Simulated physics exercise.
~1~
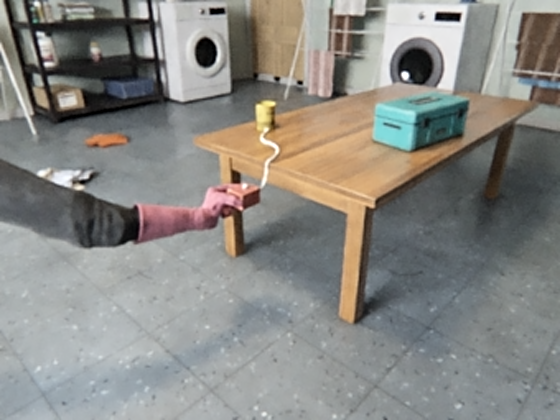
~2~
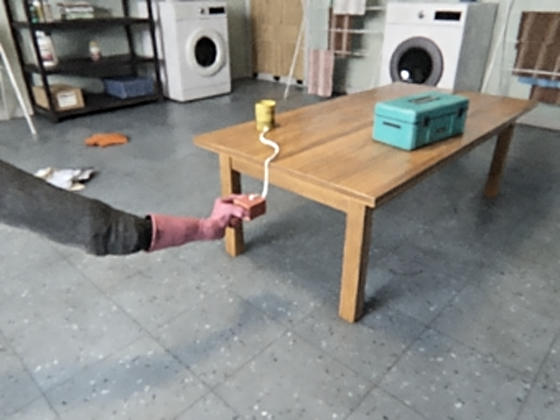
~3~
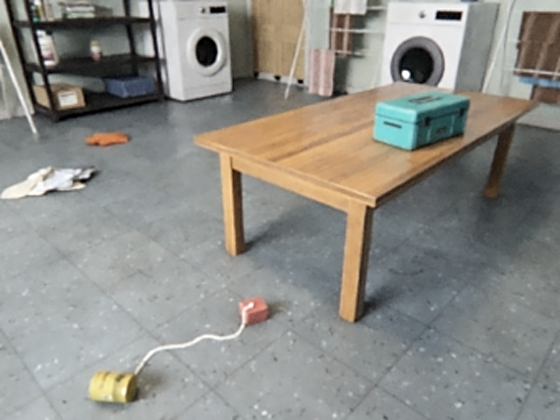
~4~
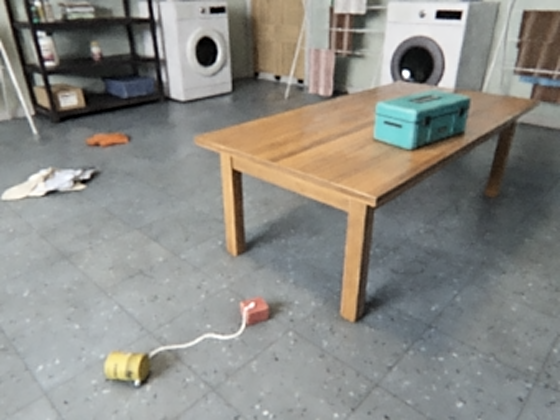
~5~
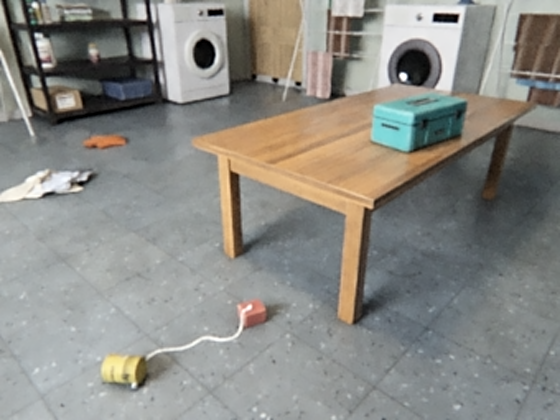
In a laundry room, a gloved hand drops a red block, and the corded yellow cup follows it to the floor.
